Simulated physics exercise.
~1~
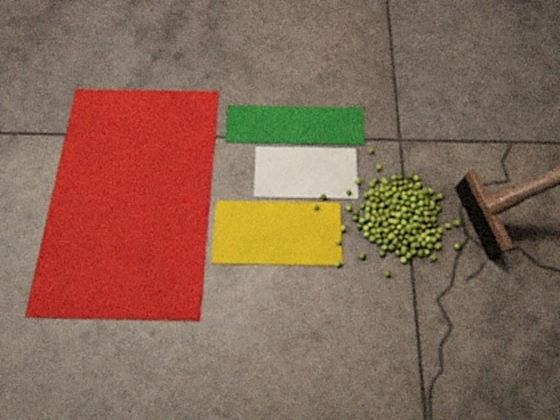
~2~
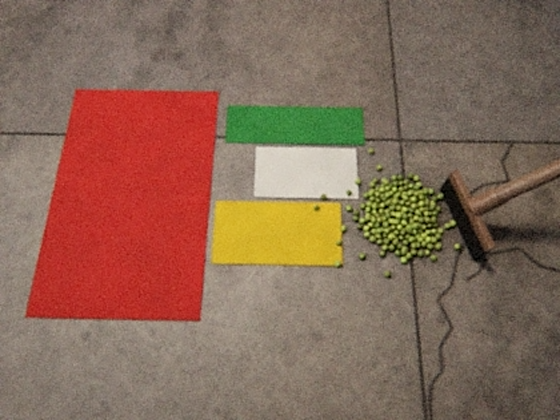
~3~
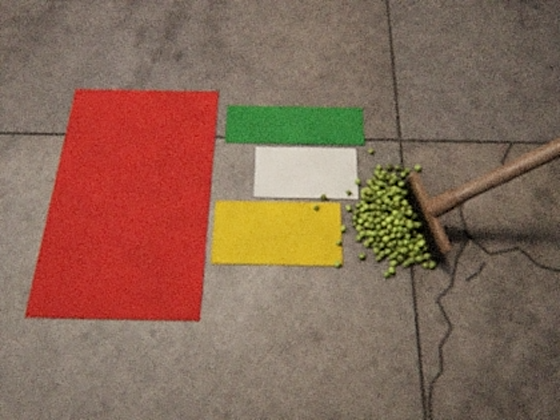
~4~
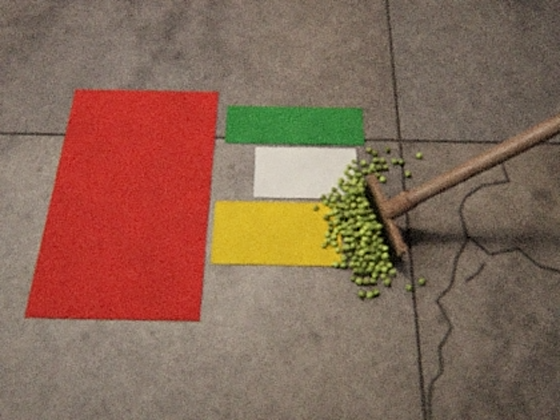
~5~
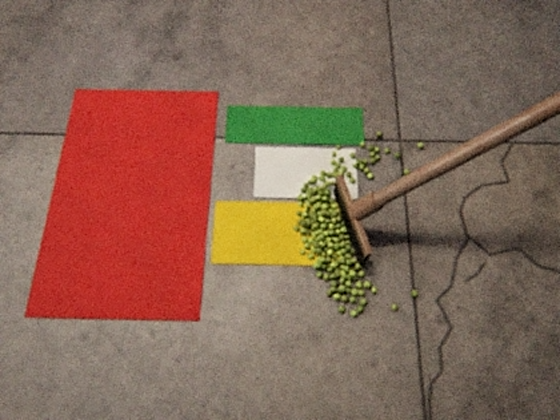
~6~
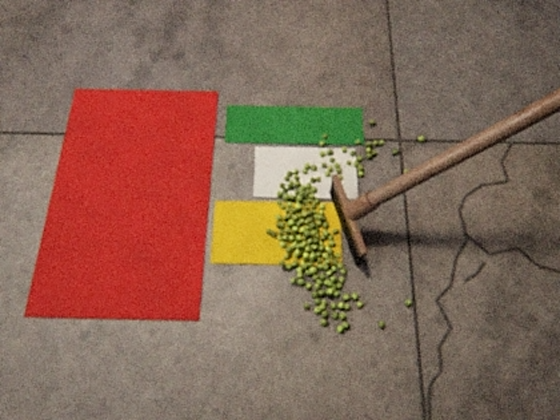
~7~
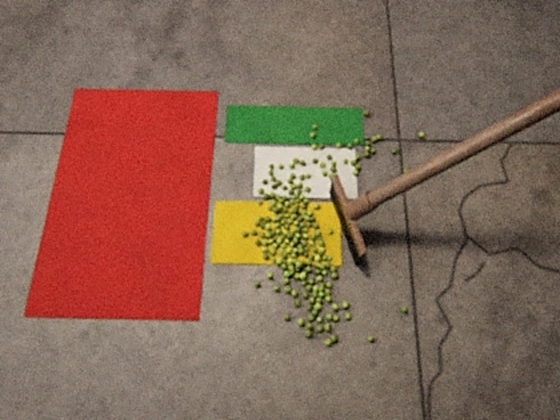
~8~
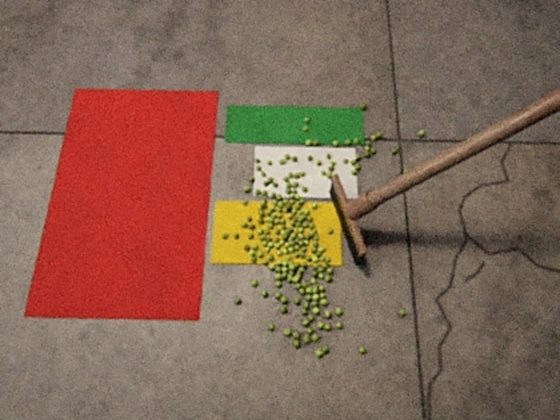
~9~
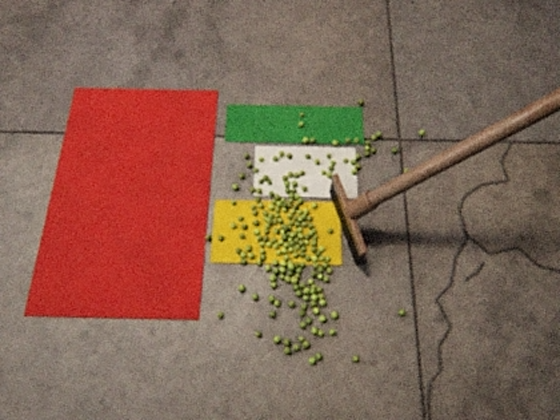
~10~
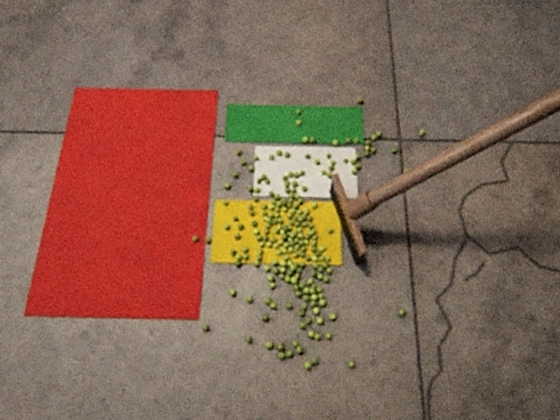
A large red mat lies at the left of a cracked, grey slab floor seen from above, with smaller green, white and yellow mats stacked beside it. To their right sits a heap of green peas, and beyond it a wooden-handled squeegee. The squeegee moves left, meets the heap and pushes it onto the yellow and white mats, then stops near their right edges. The peas keep rolling left and spread out. They end scattered, most thickly on the yellow mat and the bare floor below, with some on the white, a few on the green and practically none on the red.
